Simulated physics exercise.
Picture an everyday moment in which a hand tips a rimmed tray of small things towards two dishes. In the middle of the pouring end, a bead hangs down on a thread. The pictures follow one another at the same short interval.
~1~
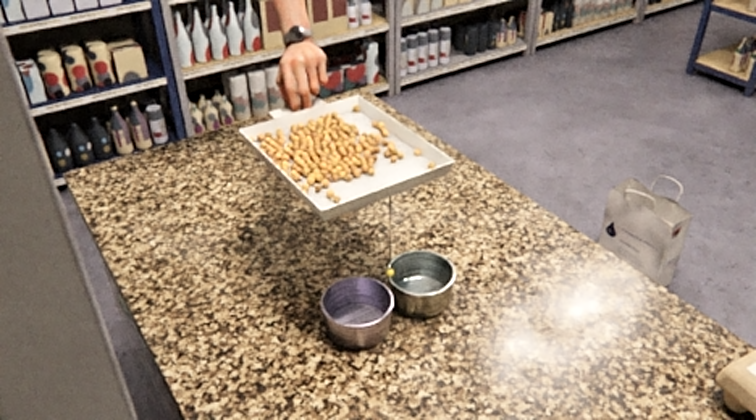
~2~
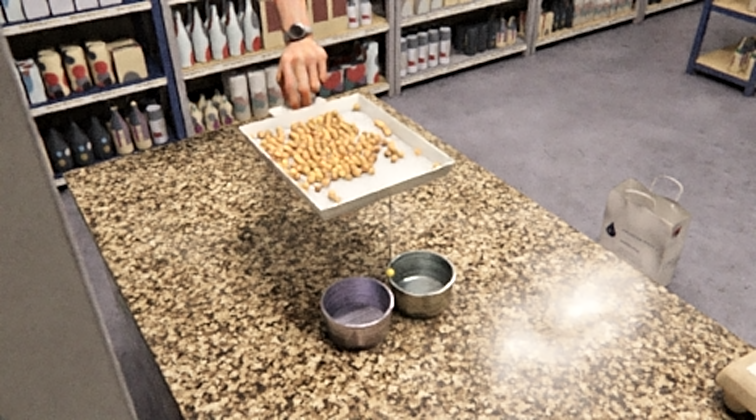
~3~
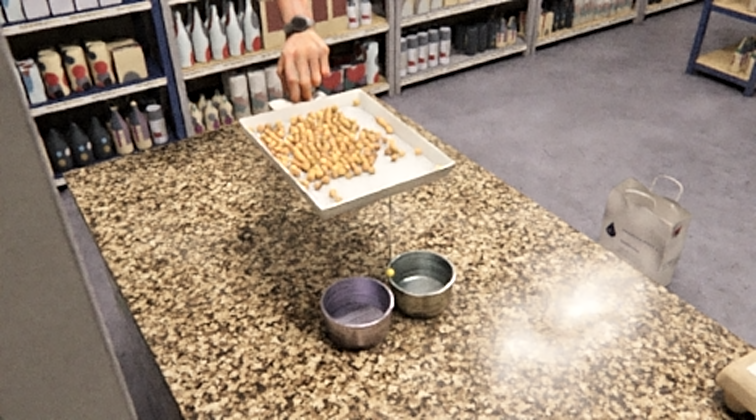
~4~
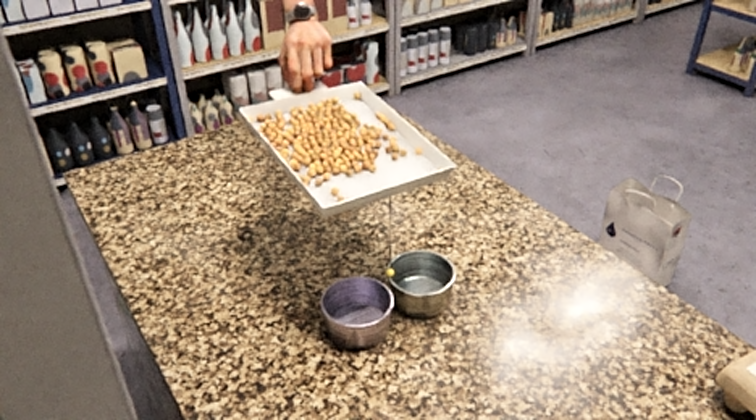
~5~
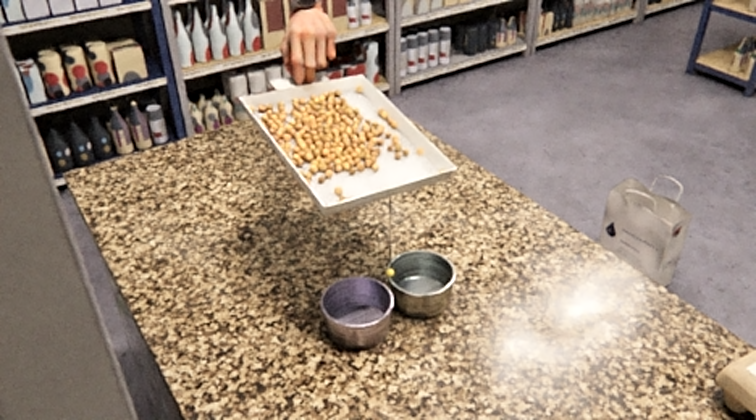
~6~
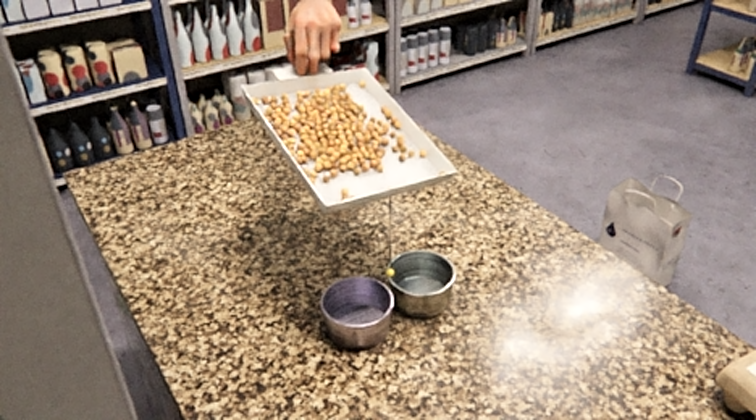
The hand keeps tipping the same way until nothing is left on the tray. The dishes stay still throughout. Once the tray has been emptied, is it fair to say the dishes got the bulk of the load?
Catch: Under fifty percent.
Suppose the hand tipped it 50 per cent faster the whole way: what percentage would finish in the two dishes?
About 20 %.
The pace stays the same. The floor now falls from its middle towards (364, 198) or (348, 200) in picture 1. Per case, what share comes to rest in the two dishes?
That comes to 30 per cent the first time and 40 per cent the second.
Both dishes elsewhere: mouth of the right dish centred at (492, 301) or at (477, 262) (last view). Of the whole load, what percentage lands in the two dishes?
First placement: Some 0 %; second placement: Some 80 %.
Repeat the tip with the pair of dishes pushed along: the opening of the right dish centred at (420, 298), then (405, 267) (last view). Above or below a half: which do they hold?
The pair would catch the lesser share the first time and the lesser share the second time.
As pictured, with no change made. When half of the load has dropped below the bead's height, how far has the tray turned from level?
Near 85 degrees.
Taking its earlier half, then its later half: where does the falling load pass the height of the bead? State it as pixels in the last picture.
(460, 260), then (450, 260).
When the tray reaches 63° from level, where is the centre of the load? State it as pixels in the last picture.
The load is centred around (429, 185).
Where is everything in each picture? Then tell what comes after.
In the first picture, corners of the pouring end at (324, 206) and (448, 160), level; middle of the load at (325, 149), round wooden beads; left dish at (376, 332); right dish at (441, 301); bead on its thread at (390, 273).
In the second picture, corners of the pouring end at (324, 206) and (448, 161), level; middle of the load at (325, 147).
In the third picture, corners of the pouring end at (324, 205) and (449, 162), tipped barely, lowest at the right corner; middle of the load at (325, 143).
In the fourth picture, corners of the pouring end at (326, 203) and (450, 164), tipped a little, lowest at the right corner; middle of the load at (325, 138).
In the fifth picture, corners of the pouring end at (327, 202) and (450, 167), tipped a little, lowest at the right corner; middle of the load at (328, 132), a small part on the move.
In the sixth picture, corners of the pouring end at (328, 201) and (451, 169), tipped clearly, lowest at the right corner; middle of the load at (332, 129), nearly all on the move; left dish at (376, 332); right dish at (441, 301).
Soon after the last picture, tray tipped steeply; about two thirds on the tray; a stray few in the right dish; a small part outside both; about a quarter in the air.
A little later, tray tipped past a quarter turn; a stray few on the tray; about a third in the right dish; about two thirds outside both; a small part in the air.
Later still, tray tipped past a quarter turn; about a third in the right dish; about two thirds outside both.
By the end, tray tipped past a quarter turn; none in the left dish; about a third in the right dish; about two thirds outside both.
